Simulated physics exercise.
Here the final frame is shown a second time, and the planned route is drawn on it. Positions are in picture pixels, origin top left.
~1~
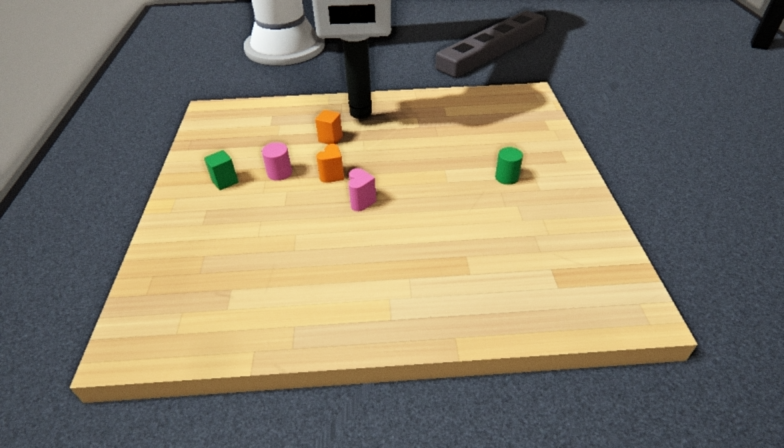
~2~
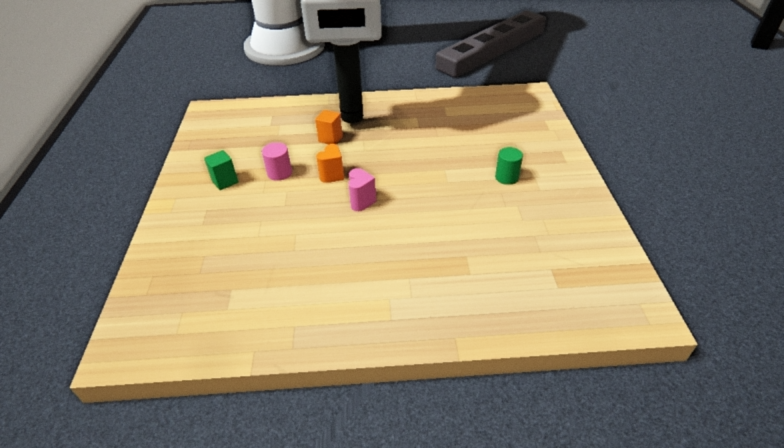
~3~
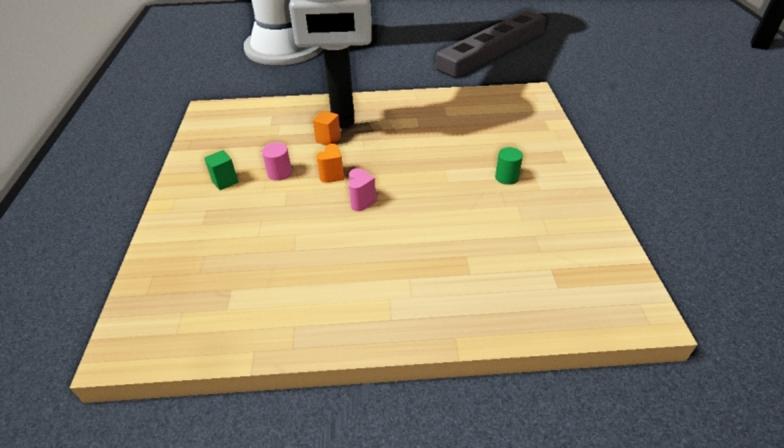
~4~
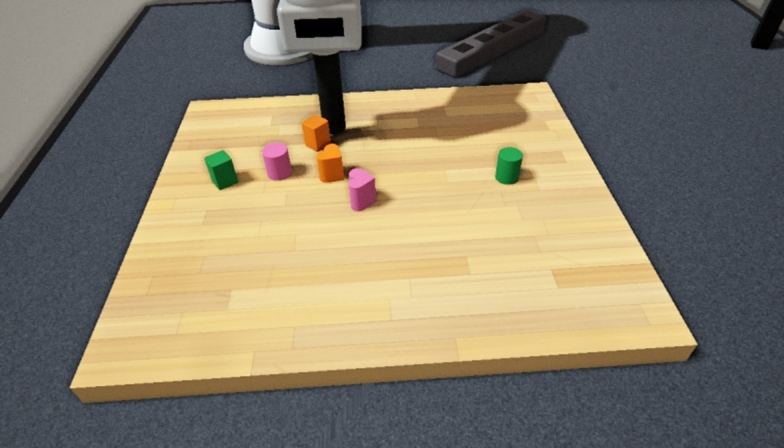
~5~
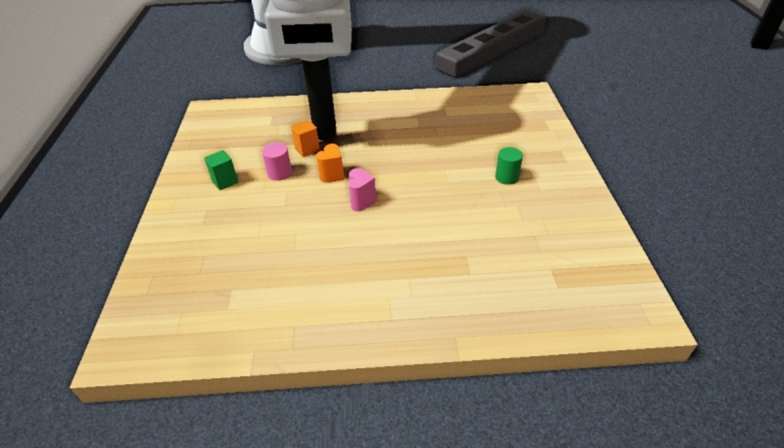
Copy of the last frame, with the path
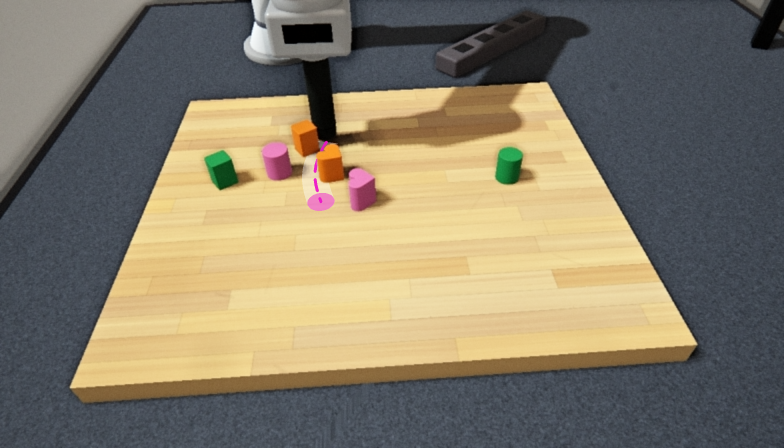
In the video, a robot arm's black rod moves left and toward the viewer over a wooden board of small colored blocks, meeting an orange four-sided block and pushing it slightly left, nearer the pink cylinder.
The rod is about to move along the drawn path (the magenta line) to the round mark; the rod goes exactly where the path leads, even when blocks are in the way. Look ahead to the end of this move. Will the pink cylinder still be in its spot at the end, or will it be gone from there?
When the path is over, the pink cylinder is still on its spot.
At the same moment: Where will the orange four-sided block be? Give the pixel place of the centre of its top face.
The orange four-sided block ends near (292, 133).
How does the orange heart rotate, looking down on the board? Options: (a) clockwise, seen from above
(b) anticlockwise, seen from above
The correct letter is b.
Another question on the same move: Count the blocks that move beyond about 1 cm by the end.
Blocks that move over 1 cm: Two.
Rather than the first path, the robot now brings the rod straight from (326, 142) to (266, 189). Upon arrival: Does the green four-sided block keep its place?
Going by the path, yes.
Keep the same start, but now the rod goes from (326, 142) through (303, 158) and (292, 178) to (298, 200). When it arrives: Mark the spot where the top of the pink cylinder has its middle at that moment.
Around (260, 161).
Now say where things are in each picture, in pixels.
Lower end of the rod (361, 114), tops of blocks, pink cylinder (275, 149), orange four-sided block (328, 116), orange heart (330, 152), in the first frame.
Rod (352, 118), blocks as before, in the second frame.
Rod (344, 123), orange four-sided block (325, 117), in the third frame.
Rod (335, 128), orange four-sided block (315, 121), in the fourth frame.
Rod (325, 134), pink cylinder (275, 149), orange four-sided block (303, 126), orange heart (330, 152), in the fifth frame.
The drawn path runs from (326, 142) over (317, 160) and (315, 181) to (321, 202).
On the path given first. One third of the way, rod (316, 153); orange four-sided block (292, 133), turned 40° clockwise.
Two thirds of the way, rod (314, 173); orange four-sided block (292, 133), turned 40° clockwise; orange heart (334, 156), turned 30° anticlockwise.
At the end, rod (320, 194); pink cylinder not moved; orange four-sided block (292, 133), turned 40° clockwise; orange heart (335, 158), turned 50° anticlockwise.
